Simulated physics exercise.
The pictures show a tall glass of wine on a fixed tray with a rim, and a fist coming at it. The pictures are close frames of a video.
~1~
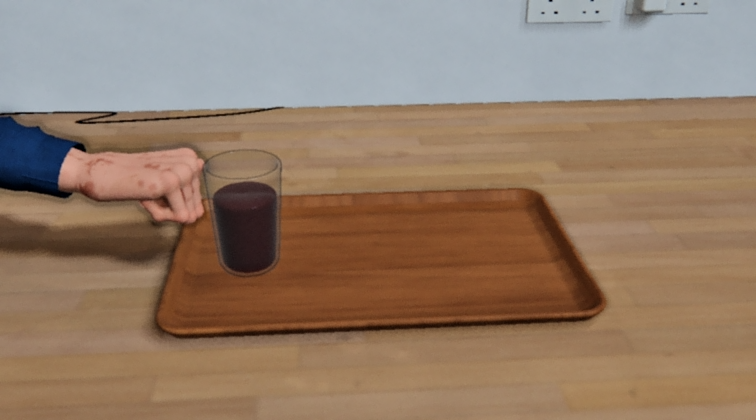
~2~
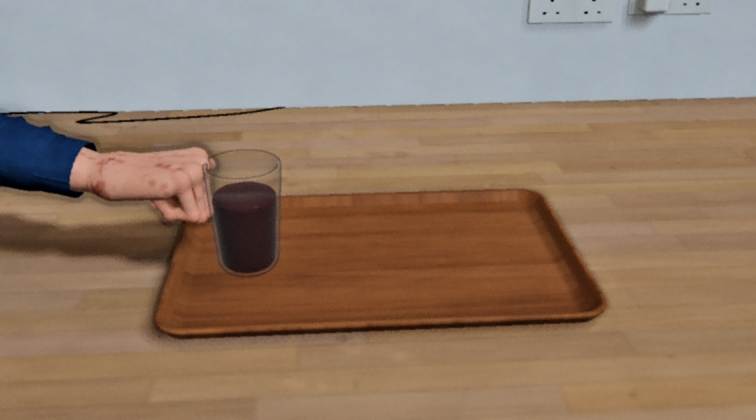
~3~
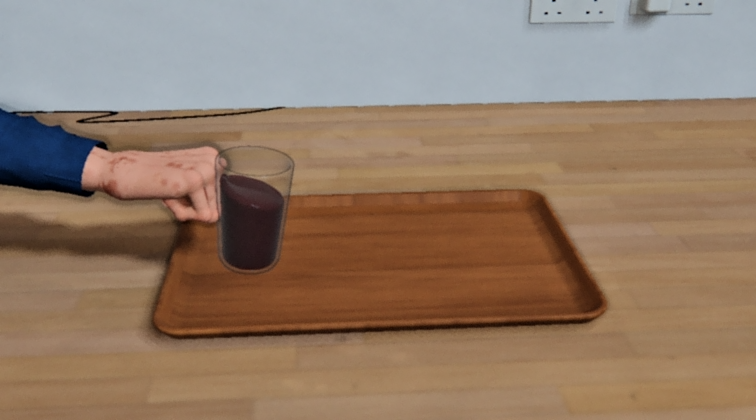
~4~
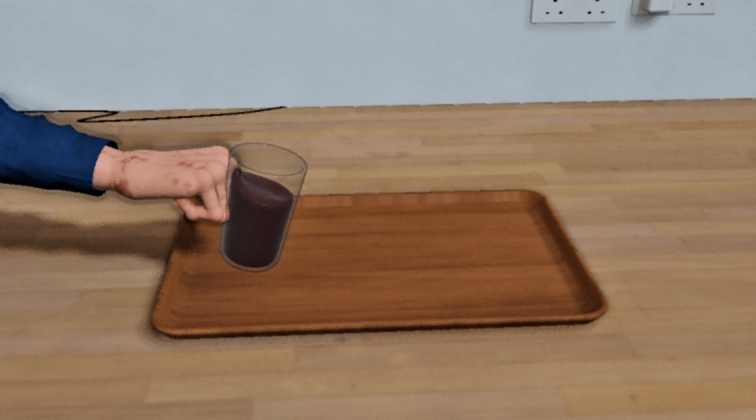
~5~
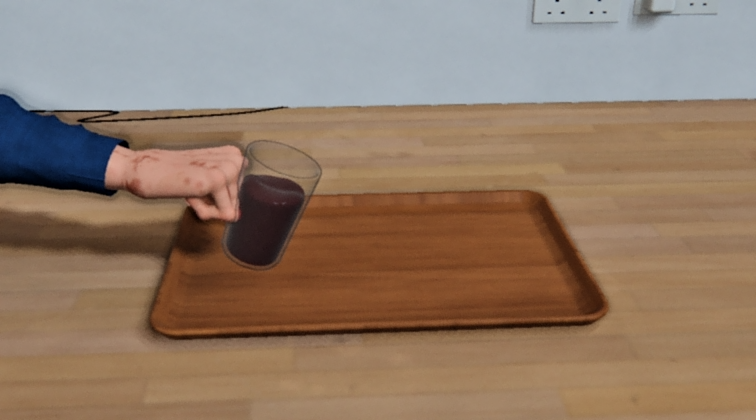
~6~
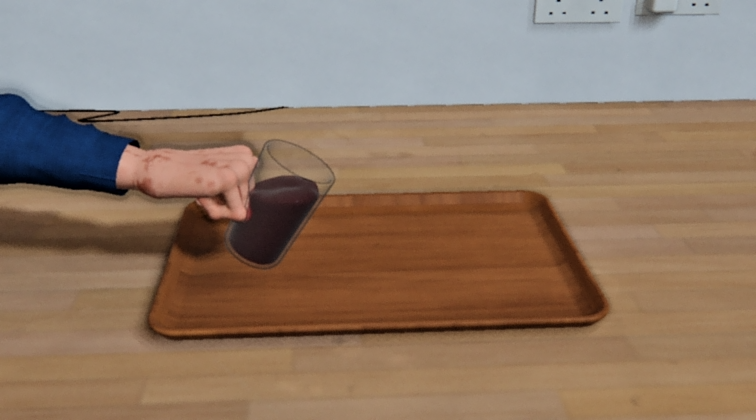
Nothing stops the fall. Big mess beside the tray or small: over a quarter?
After the fall a quarter and more lands beyond the tray.
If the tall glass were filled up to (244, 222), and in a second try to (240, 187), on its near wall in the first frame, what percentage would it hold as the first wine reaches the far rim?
In turn 40 and 45 in a hundred.
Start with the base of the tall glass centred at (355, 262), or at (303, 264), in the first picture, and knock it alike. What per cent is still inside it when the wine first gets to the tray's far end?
Roughly 75 per cent, and 65 per cent.
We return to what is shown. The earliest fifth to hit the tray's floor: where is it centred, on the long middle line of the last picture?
Around (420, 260).
A moment on, the tall glass is falling and 99 per cent is in the glass, 0 on the tray and 1 above or beyond its rim.
Next, the tall glass lies on its side and 66 per cent is in the glass, 21 on the tray and 14 above or beyond its rim.
Then the tall glass lies on its side and 35 per cent is in the glass, 56 on the tray and 9 above or beyond its rim.
Later the tall glass lies on its side and 18 per cent is in the glass, 42 on the tray and 40 above or beyond its rim.
Finally, 60 per cent is held by tray and glass, 40 is off the tray.
